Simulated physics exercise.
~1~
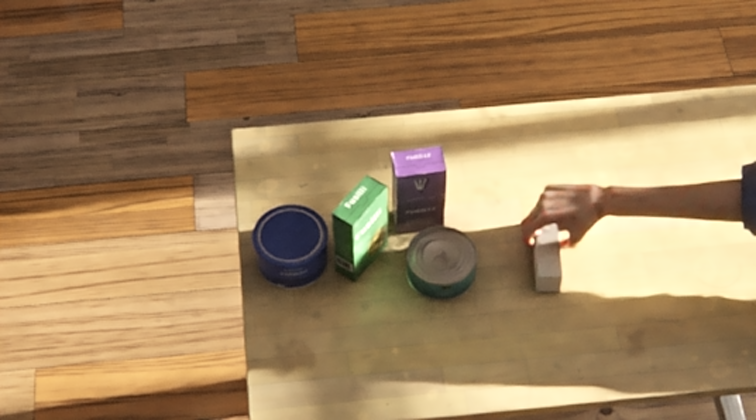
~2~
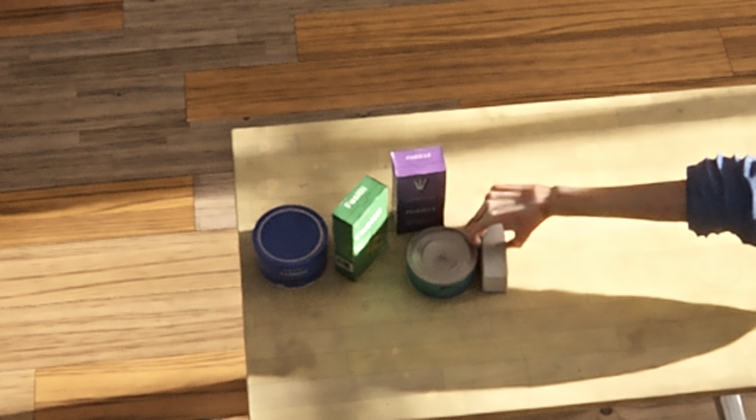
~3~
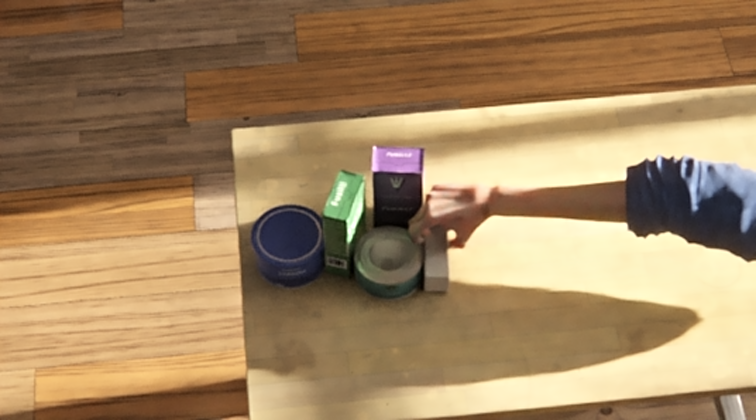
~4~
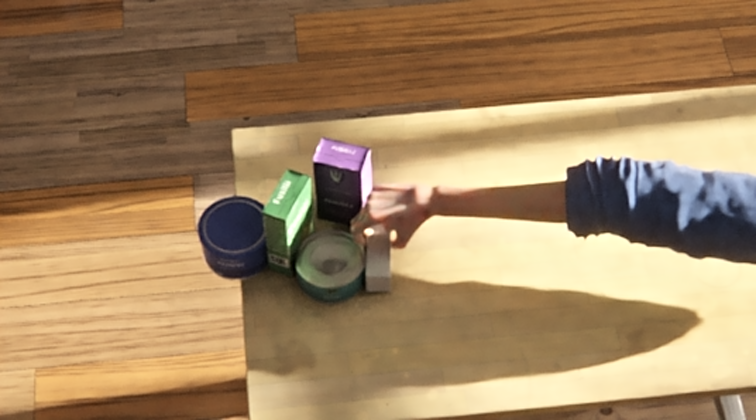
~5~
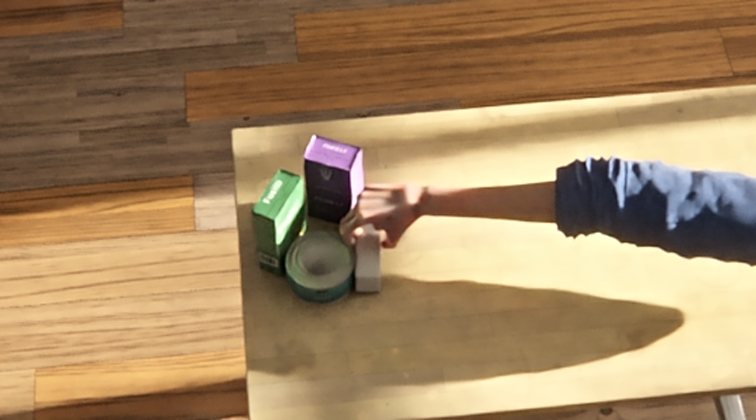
A blue tub went over the left edge of a table as a hand slowly slid a small block leftward, shoving a turquoise tub, green packet and purple packet along, and those three ended up still on the table, the packets upright.
